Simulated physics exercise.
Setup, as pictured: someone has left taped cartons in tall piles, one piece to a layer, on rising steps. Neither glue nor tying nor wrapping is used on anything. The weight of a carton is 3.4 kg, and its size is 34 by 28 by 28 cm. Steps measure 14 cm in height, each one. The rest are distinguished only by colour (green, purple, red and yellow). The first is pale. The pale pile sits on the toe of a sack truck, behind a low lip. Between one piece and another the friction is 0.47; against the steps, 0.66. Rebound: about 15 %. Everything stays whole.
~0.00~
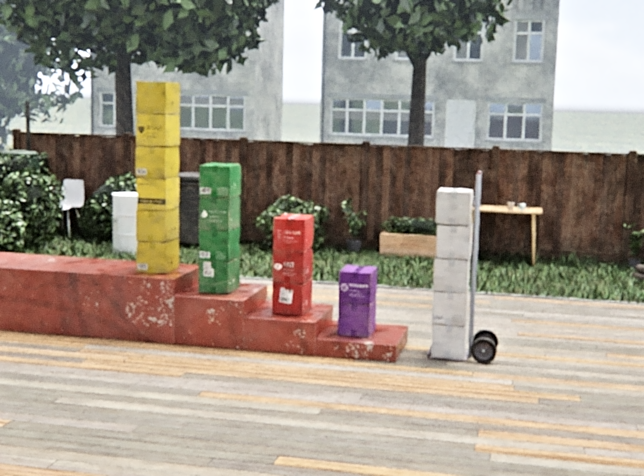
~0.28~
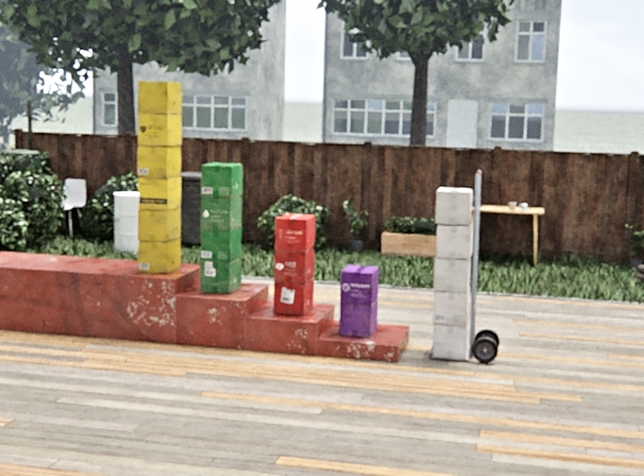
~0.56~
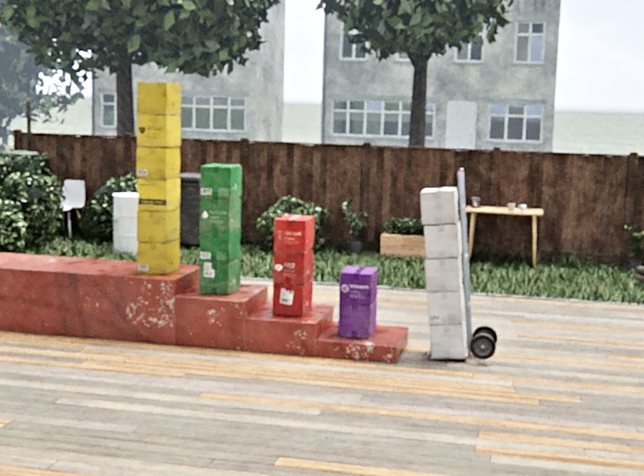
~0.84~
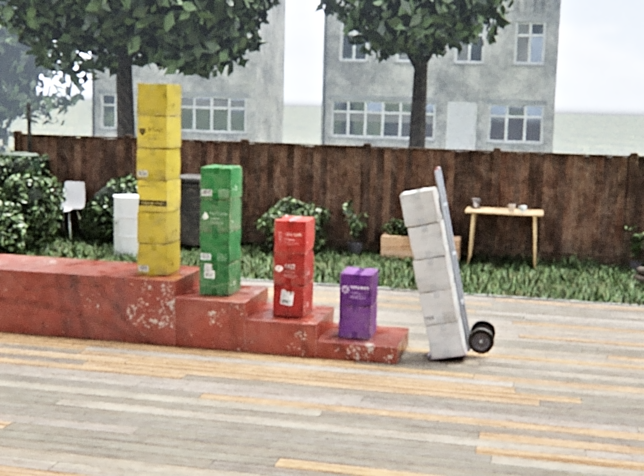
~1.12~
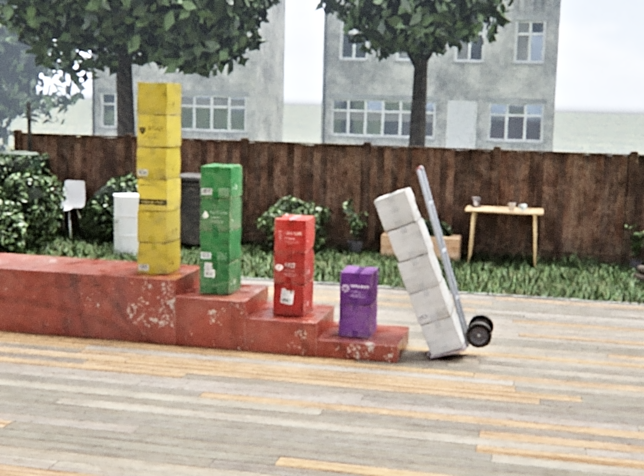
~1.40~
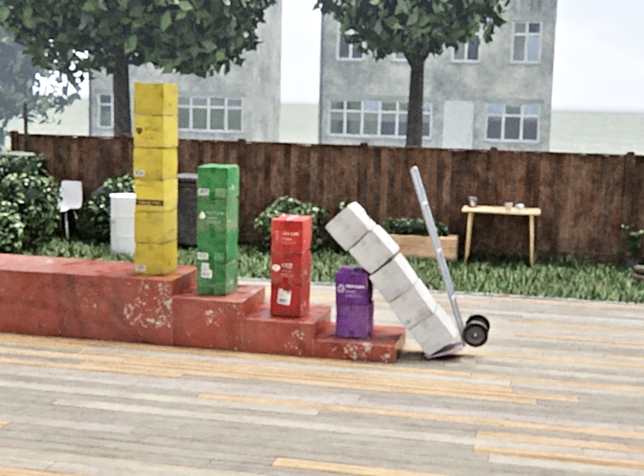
The video shows stacks of yellow, green, red and purple boxes on red steps beside a white stack on a hand truck, which tilts left as the white boxes lean further, separating from its frame and reaching the purple stack.
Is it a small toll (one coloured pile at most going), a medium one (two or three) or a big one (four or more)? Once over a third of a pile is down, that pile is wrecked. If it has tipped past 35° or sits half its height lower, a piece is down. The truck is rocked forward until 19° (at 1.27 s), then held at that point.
A small one.
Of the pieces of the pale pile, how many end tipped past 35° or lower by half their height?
That makes 5 in all.
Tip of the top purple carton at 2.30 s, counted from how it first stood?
Some 15°.
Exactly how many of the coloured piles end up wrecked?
The number is 0.
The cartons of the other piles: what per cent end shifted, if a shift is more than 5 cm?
Share: 20 in a hundred.
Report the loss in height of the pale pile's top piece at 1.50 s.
Roughly 30 cm.
After 1.50 s, 5 of the pale pile down; none of the 15 other cartons down, 1 disturbed; top purple carton shifted 56 mm.
After 1.72 s, 5 of the pale pile down; none of the 15 other cartons down, 4 disturbed; top purple carton leaning 10°; top red carton leaning 5°.
After 2.30 s, 5 of the pale pile down; none of the 15 other cartons down, 5 disturbed; top red carton leaning 25°; top purple carton leaning 13°.
At rest (2.9 s), 5 of the pale pile down; none of the 15 other cartons down, 4 disturbed; top red carton leaning 28°; top purple carton leaning 8°. No coloured pile is wrecked. As the last picture would show them, middles, top red carton near (254, 237), top purple carton near (340, 284).
